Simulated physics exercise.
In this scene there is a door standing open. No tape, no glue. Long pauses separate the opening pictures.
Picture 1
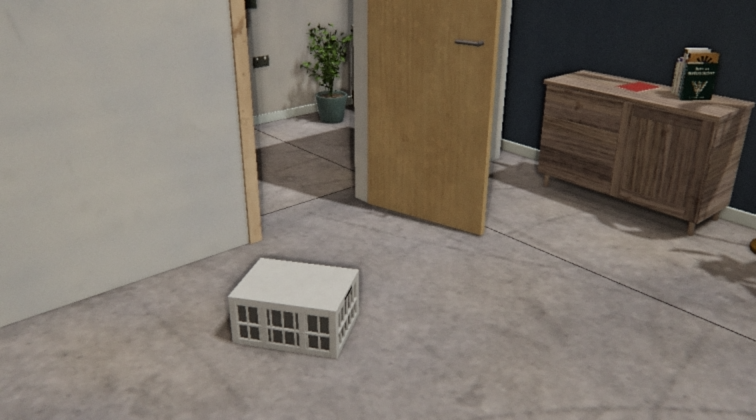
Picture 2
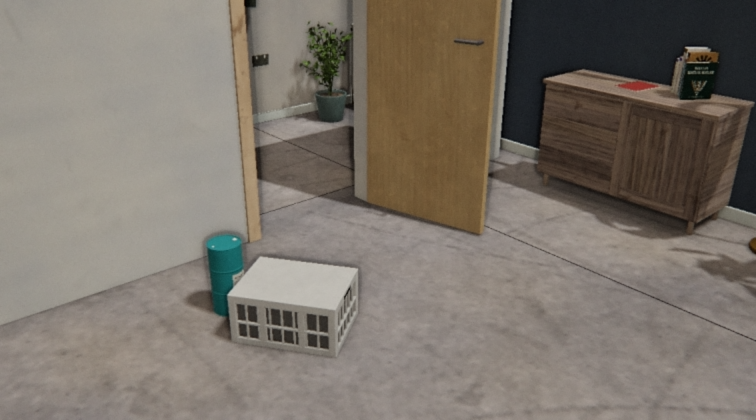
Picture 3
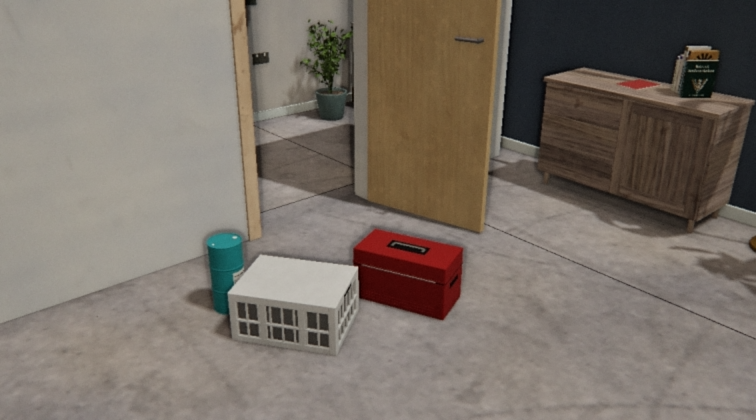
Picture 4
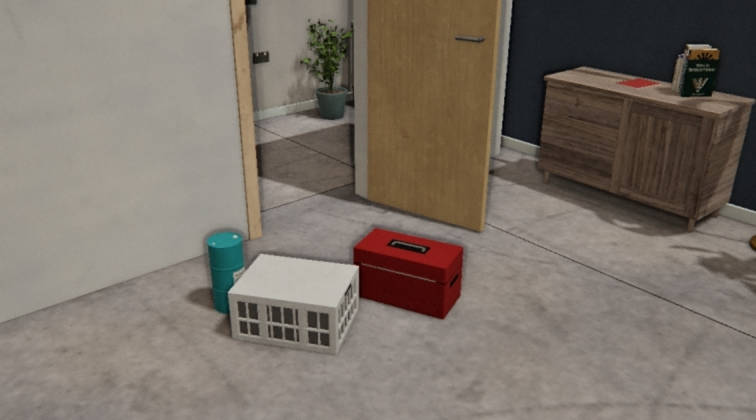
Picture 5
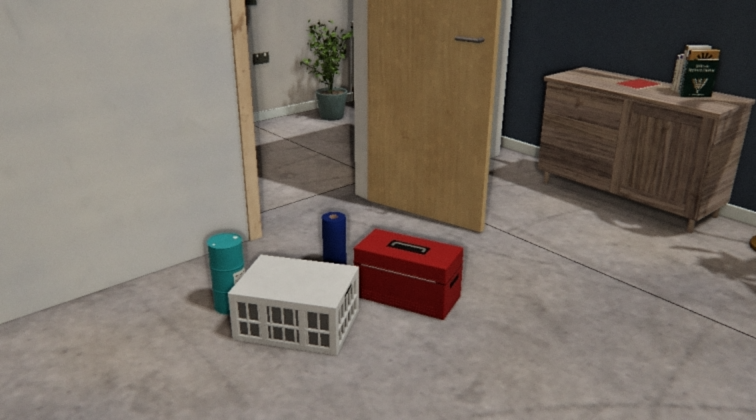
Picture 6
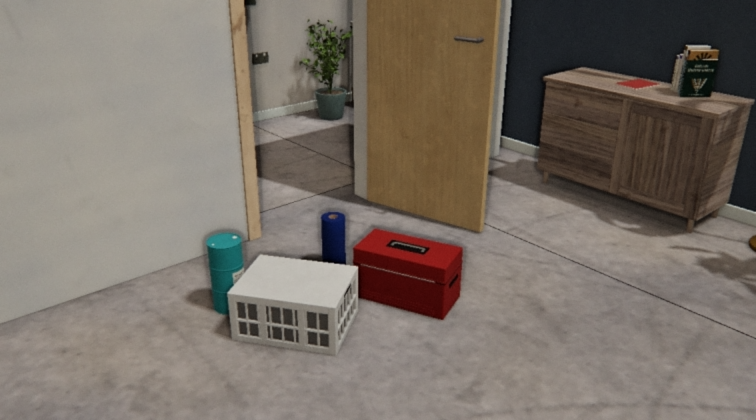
Turquoise canister, red toolbox and blue roll appearing in turn around a white crate on the floor, near a still, open door.
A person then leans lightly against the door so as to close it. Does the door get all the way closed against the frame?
Yes: The door will fit snugly into its frame.
Then, 0.80 s on from there, door 81° open.
Then, 1.50 s on from there, door 48° open.
Then, 2.20 s on from there, door 15° open.
In the end, door 0° open; all 4 unmoved. At the end, from the last picture's camera, blue roll near (334, 241).
